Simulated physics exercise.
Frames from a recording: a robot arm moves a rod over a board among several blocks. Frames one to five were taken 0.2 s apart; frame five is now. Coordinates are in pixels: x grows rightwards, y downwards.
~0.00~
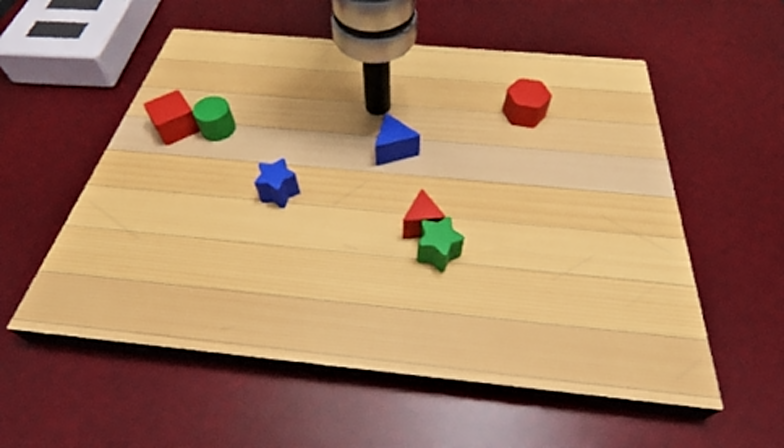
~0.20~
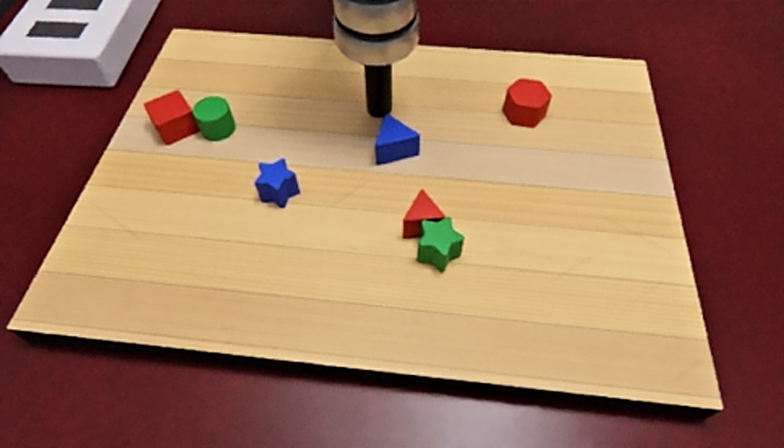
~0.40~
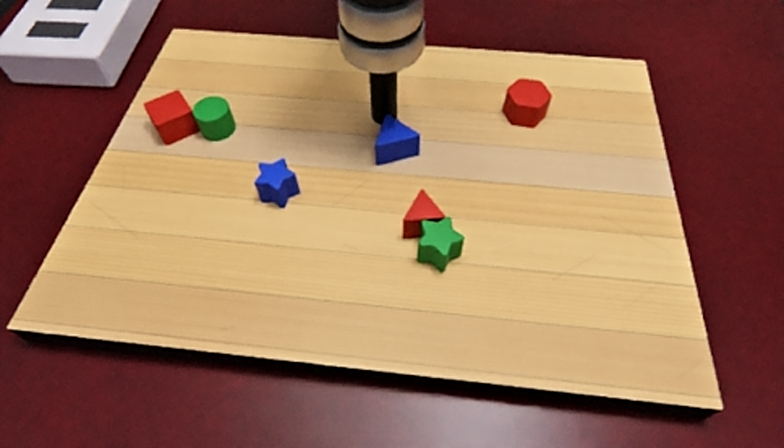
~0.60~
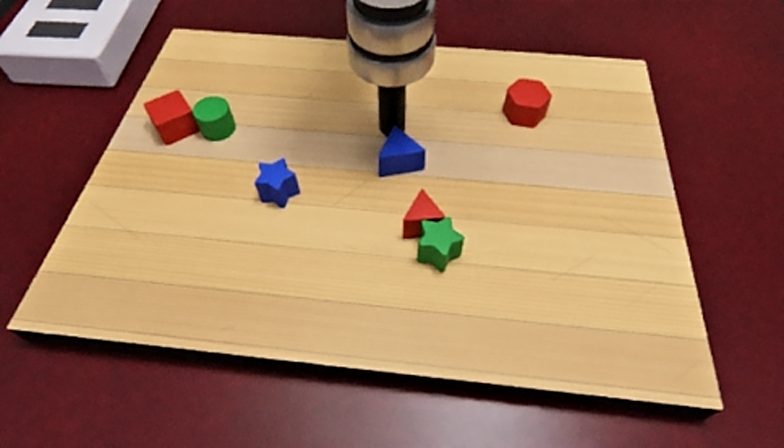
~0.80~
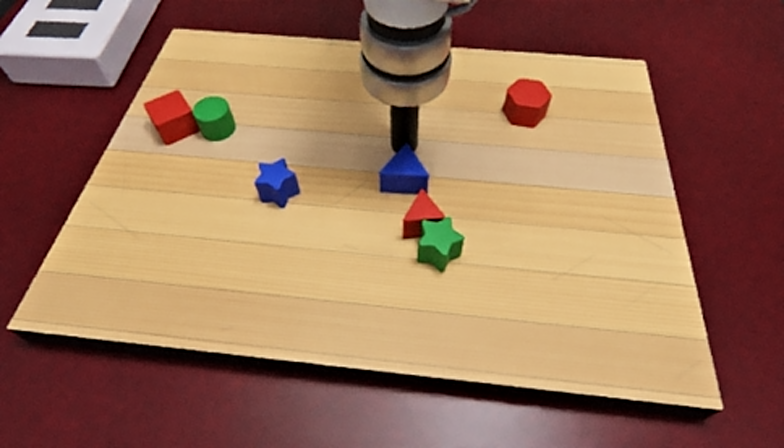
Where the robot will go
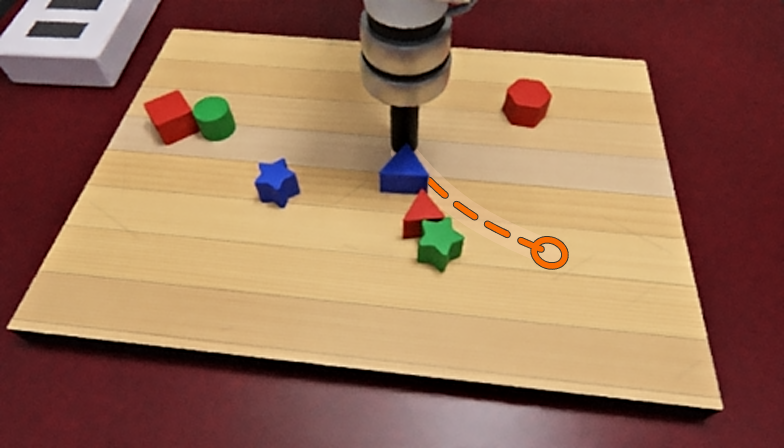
A robot arm's black rod pushes the blue triangular block a short way down the board.
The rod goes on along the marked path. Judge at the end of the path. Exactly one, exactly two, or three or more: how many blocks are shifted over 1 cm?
Answer: 2.
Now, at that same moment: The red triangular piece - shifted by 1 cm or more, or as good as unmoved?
That block ends up displaced.
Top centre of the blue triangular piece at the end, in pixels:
It comes to (413, 186).
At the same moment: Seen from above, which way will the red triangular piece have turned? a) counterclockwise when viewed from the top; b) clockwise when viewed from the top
I choose a.
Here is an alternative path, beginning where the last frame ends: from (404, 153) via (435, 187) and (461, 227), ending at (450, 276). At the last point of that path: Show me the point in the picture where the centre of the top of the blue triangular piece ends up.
Its top centre lands on (414, 188).
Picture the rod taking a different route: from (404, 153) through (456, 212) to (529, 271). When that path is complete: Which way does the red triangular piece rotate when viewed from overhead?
The sense of turning is anti-clockwise.
Drawn move, from (404, 153) by way of (440, 191) and (489, 225) to (549, 253).
On the path given first. One third of the way, rod (441, 183); blue triangular piece (412, 186), turned 80° clockwise; red triangular piece (410, 219), turned 50° anticlockwise; green star (441, 239), turned 15° anticlockwise.
Two thirds of the way, rod (491, 218); blue triangular piece (413, 186), turned 90° clockwise; red triangular piece (410, 219), turned 50° anticlockwise; green star (441, 239), turned 15° anticlockwise.
At the end, rod (553, 246); blue triangular piece (413, 186), turned 90° clockwise; red triangular piece (410, 219), turned 50° anticlockwise; green star (441, 239), turned 15° anticlockwise.
